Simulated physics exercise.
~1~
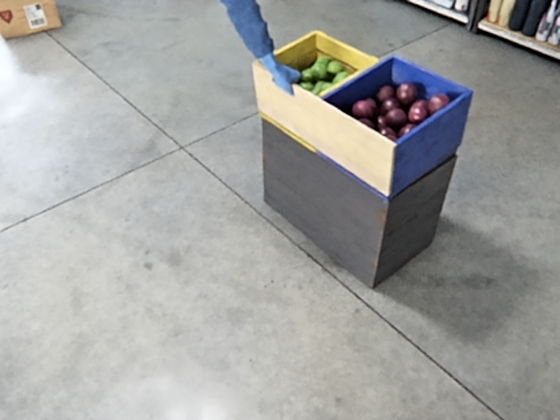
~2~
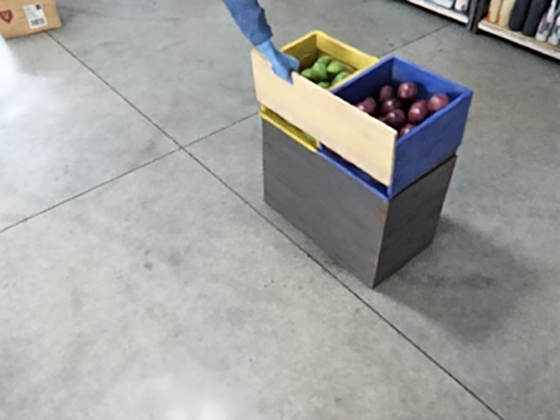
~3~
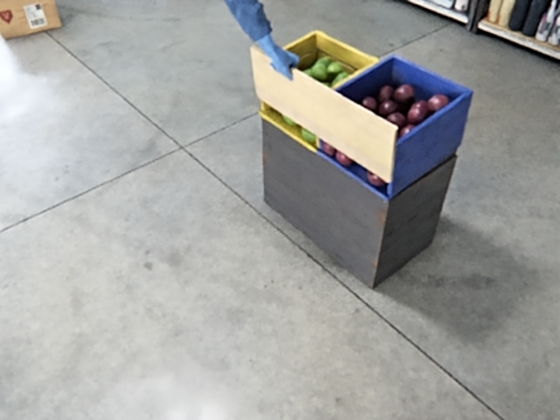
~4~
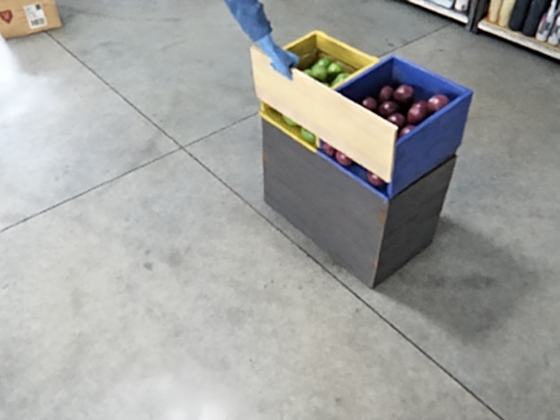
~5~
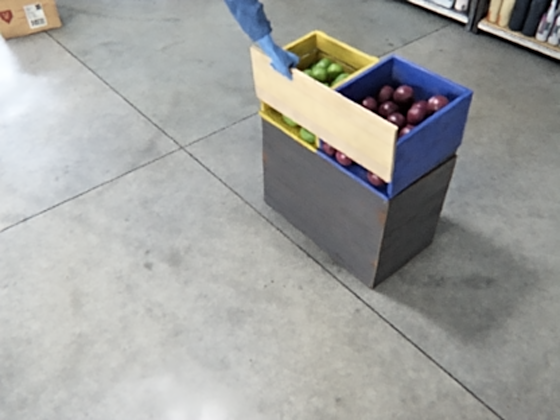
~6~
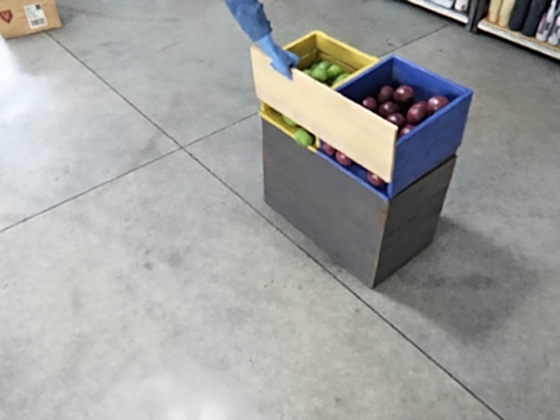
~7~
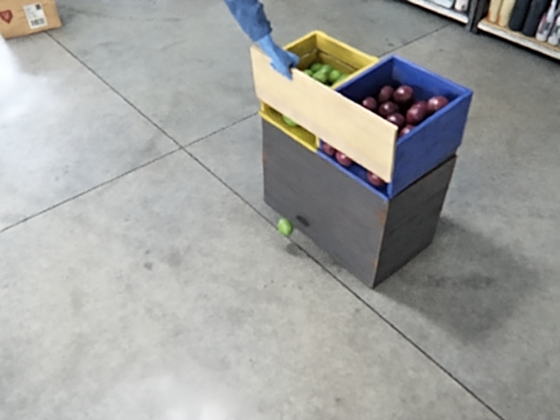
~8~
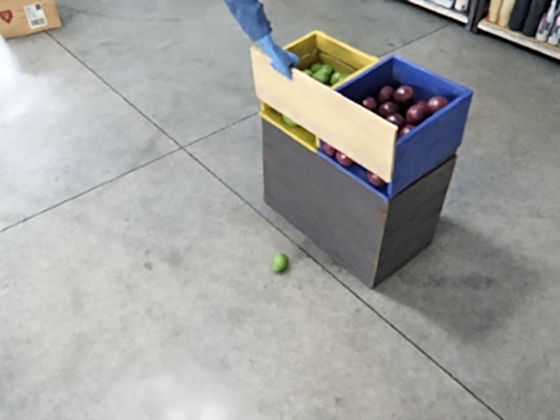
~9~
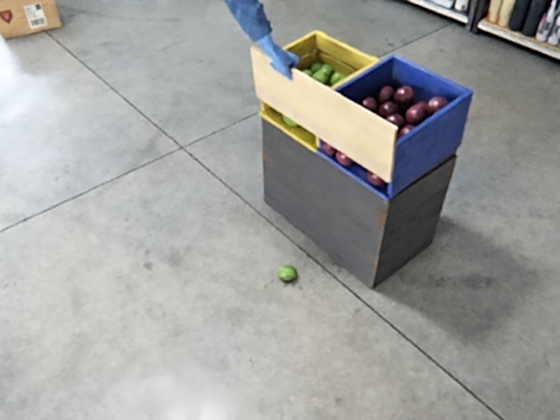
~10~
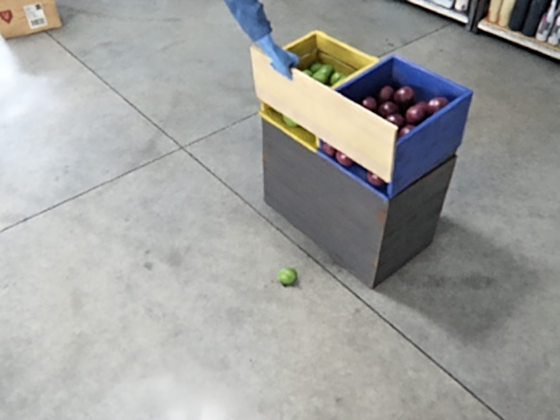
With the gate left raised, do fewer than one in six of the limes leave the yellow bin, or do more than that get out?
Fewer than one in six leave the yellow bin. Only a single lime drops to the floor, and the rest stay inside.
On a grey concrete floor, a blue-gloved hand draws up a pale wooden gate across the front of a yellow bin of limes and a blue bin of red onions. A single lime drops from the yellow bin and rests on the floor while the onions stay in.
